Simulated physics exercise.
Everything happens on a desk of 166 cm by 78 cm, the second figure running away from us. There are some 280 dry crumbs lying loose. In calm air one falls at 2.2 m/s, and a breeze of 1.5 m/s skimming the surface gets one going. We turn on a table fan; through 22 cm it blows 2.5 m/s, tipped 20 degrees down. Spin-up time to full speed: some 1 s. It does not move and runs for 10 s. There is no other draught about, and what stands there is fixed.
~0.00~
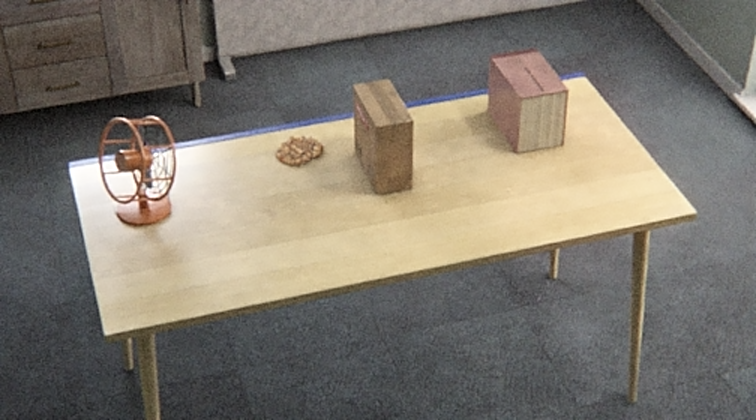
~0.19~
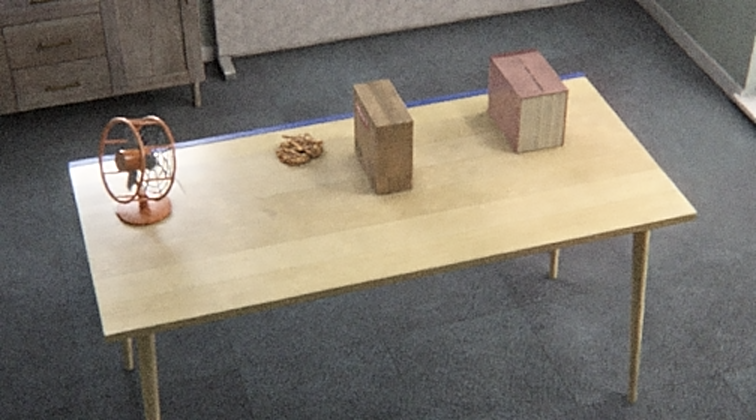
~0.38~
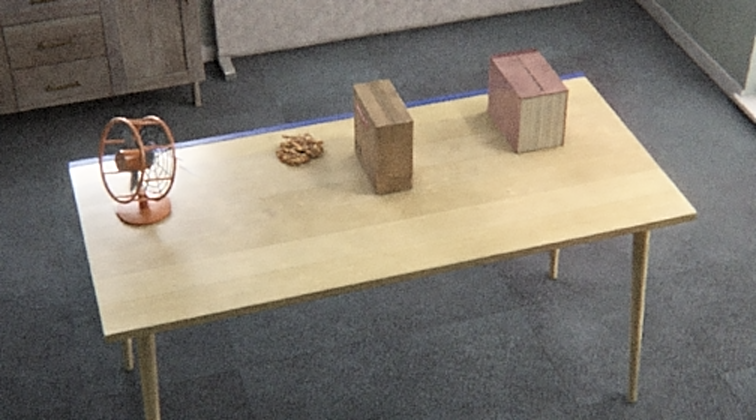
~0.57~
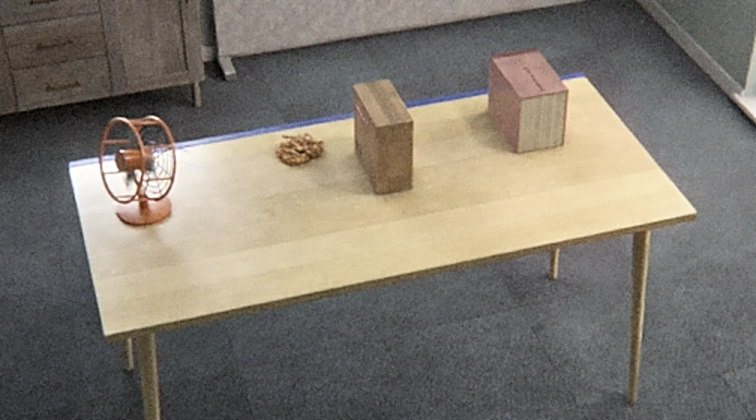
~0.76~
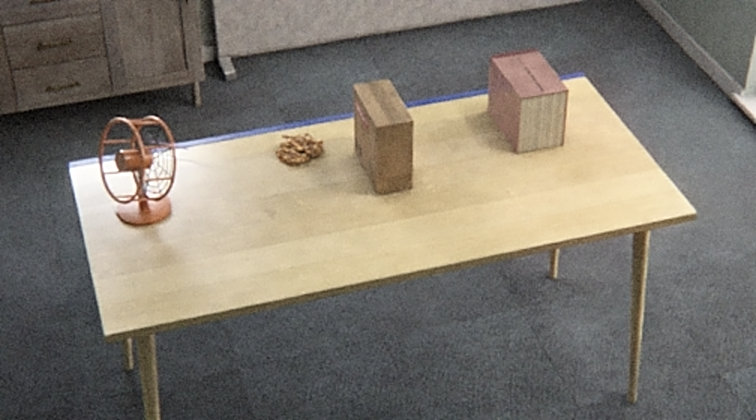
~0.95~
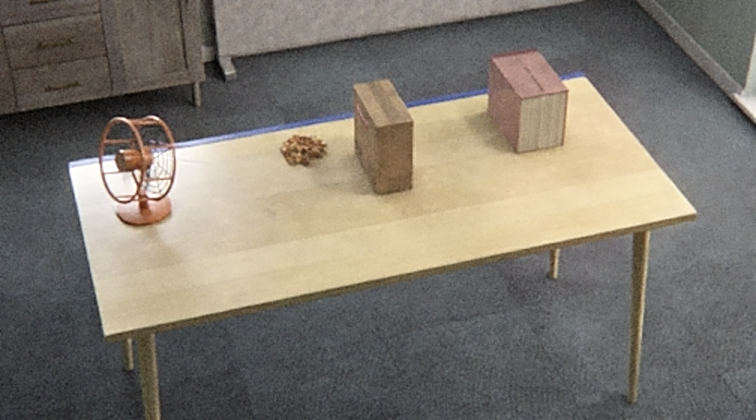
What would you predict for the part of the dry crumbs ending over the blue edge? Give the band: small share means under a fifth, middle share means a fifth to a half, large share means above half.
It is a large share.
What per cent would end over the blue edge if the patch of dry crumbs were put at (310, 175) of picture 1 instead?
Roughly 20 per cent.
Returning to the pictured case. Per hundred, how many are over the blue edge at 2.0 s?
About 100 per cent.
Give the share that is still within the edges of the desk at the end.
About 0 percent of them remain.
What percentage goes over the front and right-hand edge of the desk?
About 0 % front, about 3 % right-hand.
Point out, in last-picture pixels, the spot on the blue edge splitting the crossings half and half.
Near (414, 102).
After 2.0 s the count stands so, 96 % are over the blue edge.
After 3.2 s the count stands so, 97 % are over the blue edge.
After 5.5 s the count stands so, 97 % are over the blue edge.
After 10.0 s, at the end, 97 % are over the blue edge.
